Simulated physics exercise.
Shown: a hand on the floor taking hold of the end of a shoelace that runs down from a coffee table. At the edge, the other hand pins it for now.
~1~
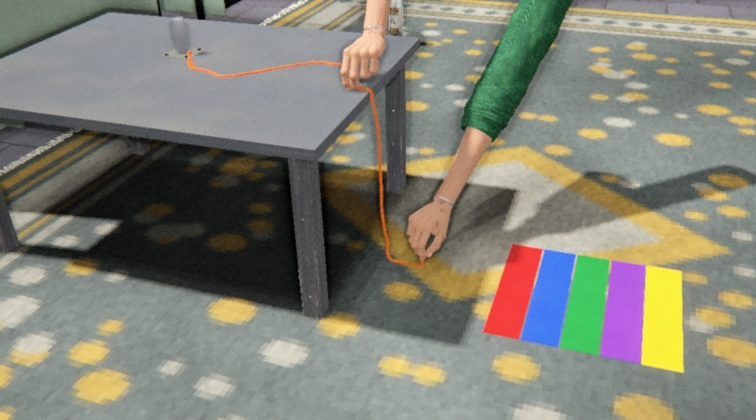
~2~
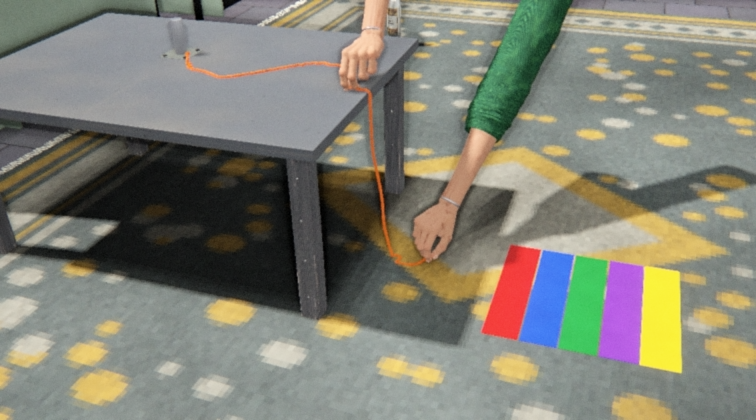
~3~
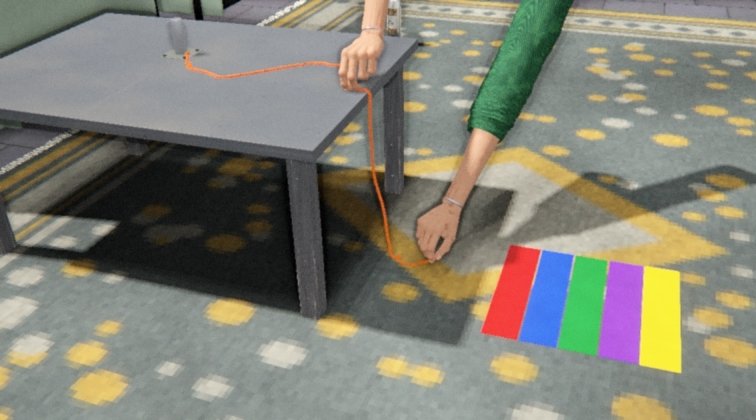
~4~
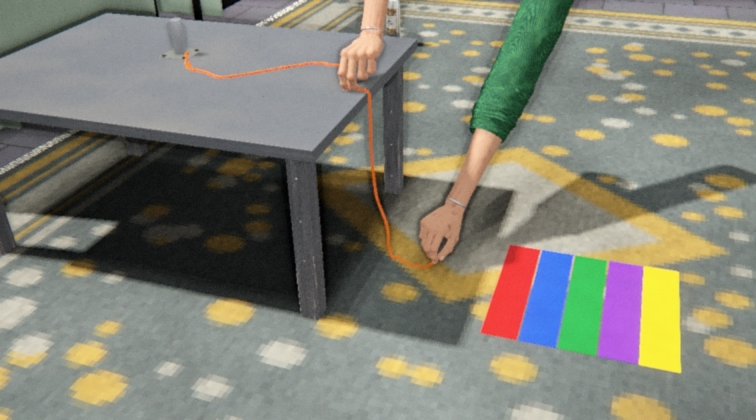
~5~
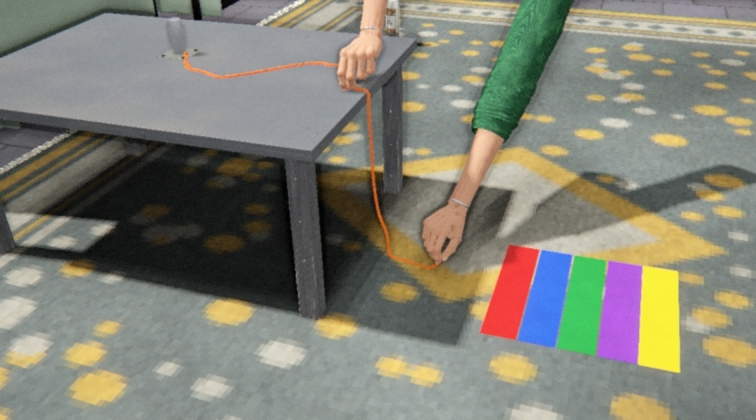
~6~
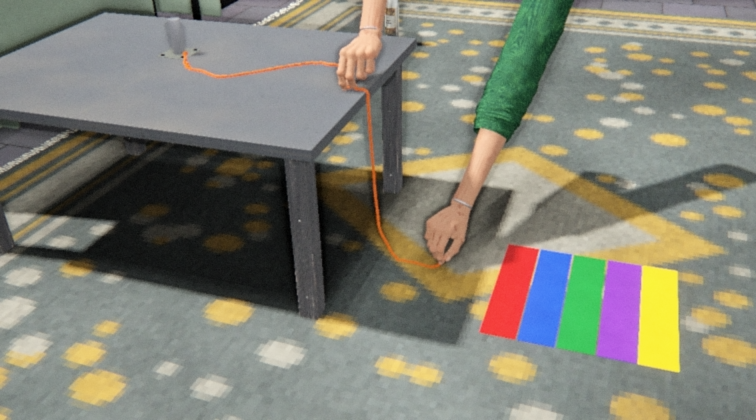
A hand on the floor draws the orange shoelace's end slightly to the right.
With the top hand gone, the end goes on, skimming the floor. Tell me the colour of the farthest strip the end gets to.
The farthest it gets is yellow.
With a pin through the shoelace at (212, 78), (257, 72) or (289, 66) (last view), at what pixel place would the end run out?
Those spots come out as (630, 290), (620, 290) and (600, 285).
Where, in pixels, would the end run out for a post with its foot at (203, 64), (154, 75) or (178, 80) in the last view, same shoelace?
Somewhere near (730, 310), (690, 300) and (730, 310), in that order.
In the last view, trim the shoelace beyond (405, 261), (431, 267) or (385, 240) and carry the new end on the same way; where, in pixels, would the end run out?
Respectively (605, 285), (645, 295) and (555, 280).
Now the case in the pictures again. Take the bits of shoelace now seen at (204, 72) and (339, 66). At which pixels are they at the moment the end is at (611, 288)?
The first one ends up at (243, 65) and the second one at (376, 95).
Early on, end near (611, 288); over purple.
Midway, end near (649, 295); over yellow.
At the end of the slack, end near (671, 298); over yellow. The end stops over the yellow strip.
